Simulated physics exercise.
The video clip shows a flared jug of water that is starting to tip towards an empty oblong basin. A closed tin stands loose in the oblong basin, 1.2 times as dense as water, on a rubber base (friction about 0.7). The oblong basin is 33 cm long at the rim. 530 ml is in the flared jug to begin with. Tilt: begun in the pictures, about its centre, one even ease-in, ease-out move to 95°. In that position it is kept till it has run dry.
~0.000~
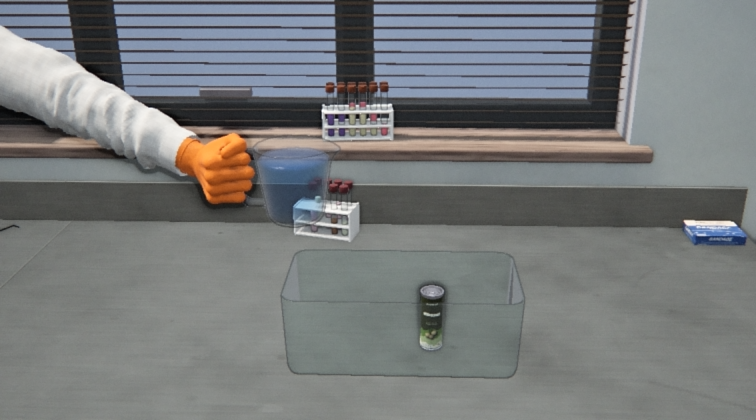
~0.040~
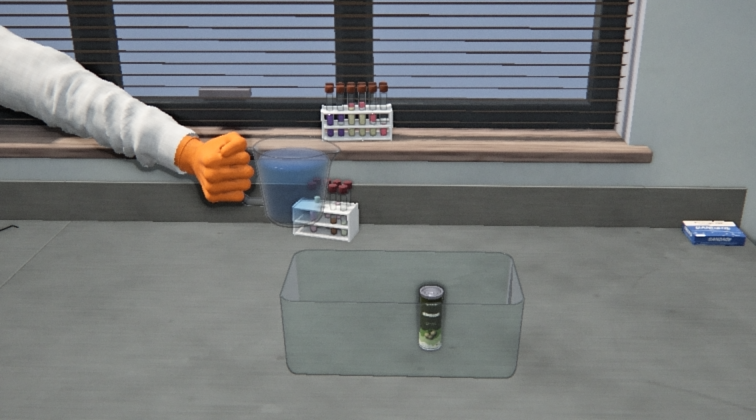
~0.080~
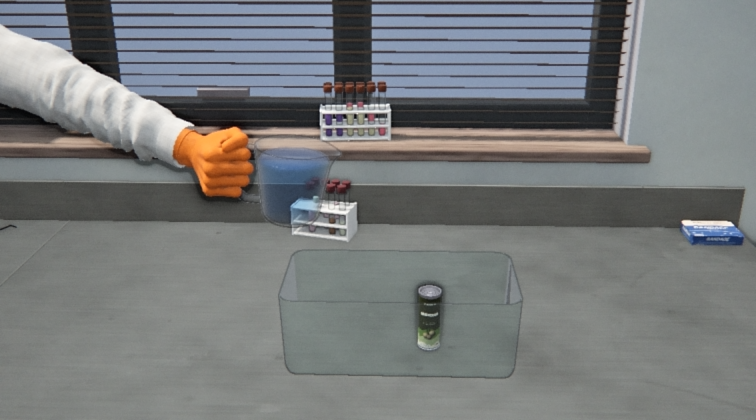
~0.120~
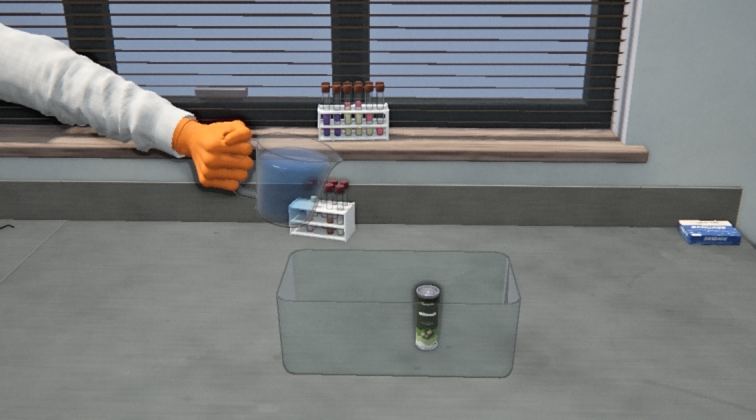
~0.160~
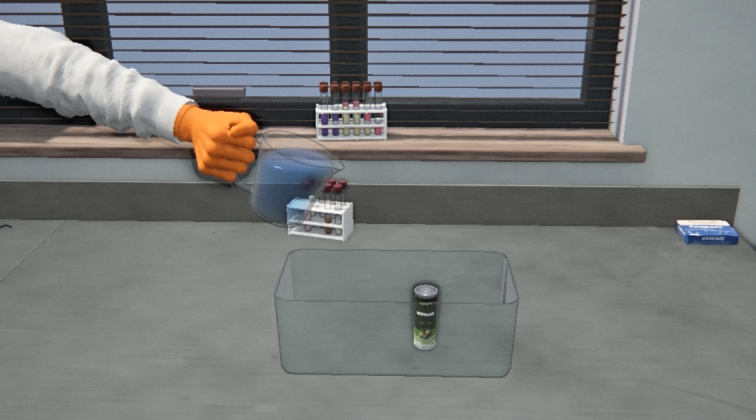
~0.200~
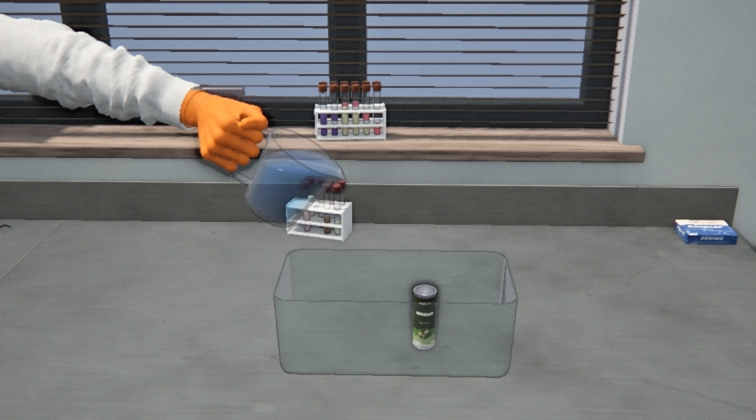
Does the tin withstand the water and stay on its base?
It rides it out.
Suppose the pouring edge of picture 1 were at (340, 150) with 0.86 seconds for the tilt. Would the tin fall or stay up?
It does not tip.
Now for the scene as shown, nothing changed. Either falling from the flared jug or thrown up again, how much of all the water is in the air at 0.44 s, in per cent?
At that moment, about 32 percent.
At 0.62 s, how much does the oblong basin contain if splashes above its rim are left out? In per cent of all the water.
Roughly 68 percent of it.
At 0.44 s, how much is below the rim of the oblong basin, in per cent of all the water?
About 18%.
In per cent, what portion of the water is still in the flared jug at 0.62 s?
14 %.
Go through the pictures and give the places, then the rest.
In the first frame, tilt 0°; pouring edge (341, 148); surface from (259, 156) to (331, 157); the oblong basin's rim runs from (288, 275) to (518, 278); the tin's top is at (432, 294).
In the second frame, tilt 1°; pouring edge (341, 149); surface from (259, 156) to (331, 157).
In the third frame, tilt 6°; pouring edge (342, 153); surface from (259, 154) to (331, 159).
In the fourth frame, tilt 13°; pouring edge (343, 159); surface from (261, 154) to (332, 160).
In the fifth frame, tilt 22°; pouring edge (345, 167); surface from (261, 156) to (336, 163).
In the sixth frame, tilt 33°; pouring edge (346, 177); surface from (260, 161) to (344, 171); 1 per cent is over the edge.
Then, 0.44 s in, the tilt is 92° and 49 per cent is still to pour; the tin stands where it began.
Then, 0.62 s in, the tilt is 95° and 14 per cent is still to pour; the tin stands where it began.
Then, 0.80 s in, the tilt is 95° and 3 per cent is still to pour; the tin stands where it began.
Then, 1.00 s in, the tilt is 95° and 0 per cent is still to pour; the tin stands where it began.
Finally, the tin stands where it began.
